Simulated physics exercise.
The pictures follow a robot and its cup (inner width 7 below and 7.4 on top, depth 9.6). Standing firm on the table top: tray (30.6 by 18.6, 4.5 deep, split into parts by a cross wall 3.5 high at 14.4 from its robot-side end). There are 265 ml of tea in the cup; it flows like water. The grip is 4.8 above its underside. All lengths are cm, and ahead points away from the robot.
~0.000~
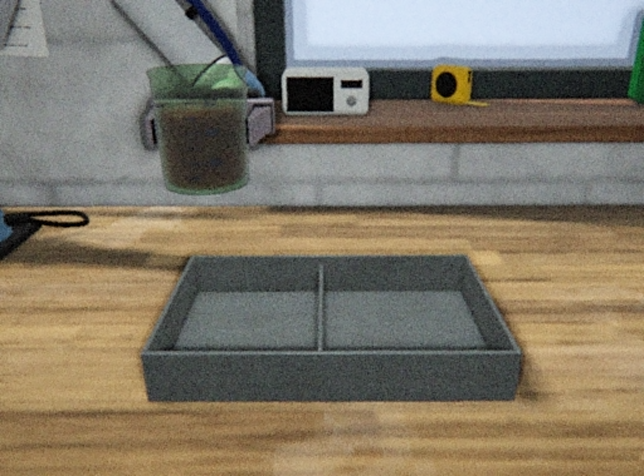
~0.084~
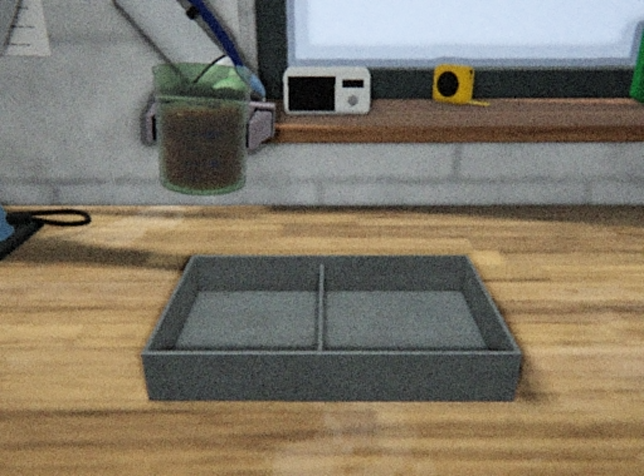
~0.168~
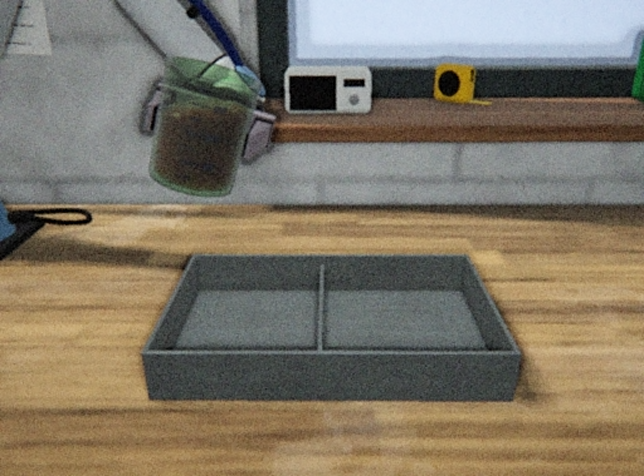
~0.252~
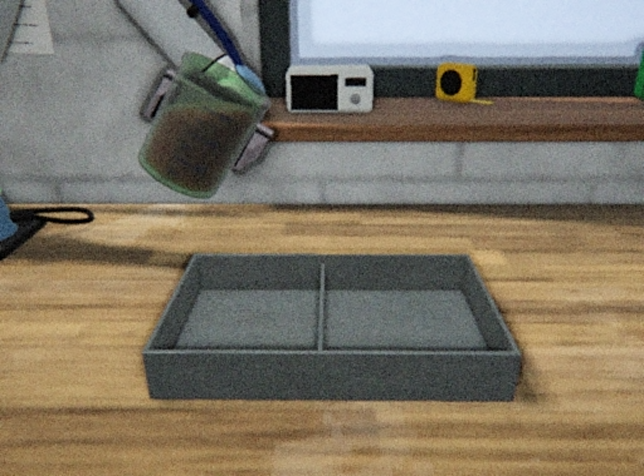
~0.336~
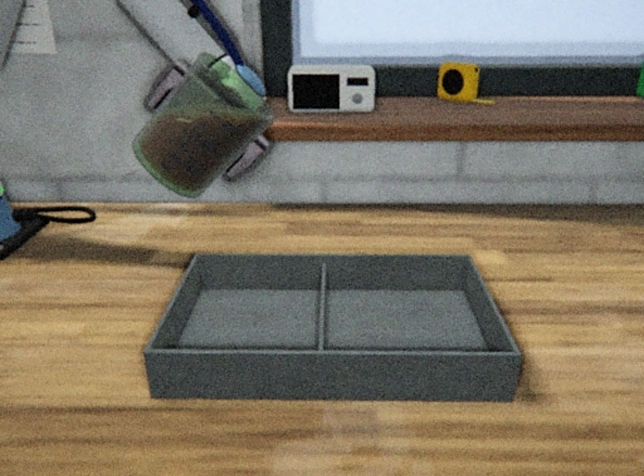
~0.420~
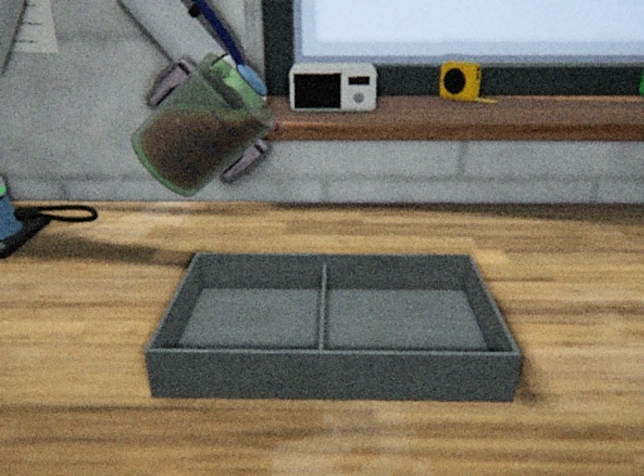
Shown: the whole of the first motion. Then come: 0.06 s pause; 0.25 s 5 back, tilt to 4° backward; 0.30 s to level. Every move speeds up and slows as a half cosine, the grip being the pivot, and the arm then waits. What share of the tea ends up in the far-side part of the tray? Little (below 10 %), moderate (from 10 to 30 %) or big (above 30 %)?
In the far-side part of the tray the share is little, below 10 %.
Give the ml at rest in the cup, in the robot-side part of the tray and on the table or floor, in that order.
Roughly 240, 15, 0 ml.
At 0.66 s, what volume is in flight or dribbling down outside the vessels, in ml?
About 15 ml.
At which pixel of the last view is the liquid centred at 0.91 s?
Near (162, 159).
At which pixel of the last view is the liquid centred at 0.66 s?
Near (166, 146).
After 0.66 s, tilted 5° forward, liquid up to 26 above the table; 245 ml in the cup, 5 ml in the robot-side part, 15 ml in the air or running down outside.
After 0.91 s, tilted 1° backward, liquid up to 25 above the table; 245 ml in the cup, 15 ml in the robot-side part, 5 ml in the far-side part.
After 1.23 s, level, liquid up to 24 above the table; 245 ml in the cup, 15 ml in the robot-side part, 5 ml in the far-side part.
After 2.03 s, level, liquid up to 23 above the table; 245 ml in the cup, 15 ml in the robot-side part, 5 ml in the far-side part.
In the end, 245 ml in the cup, 15 ml in the robot-side part, 5 ml in the far-side part. That is 2 % in the far-side part of the tray.
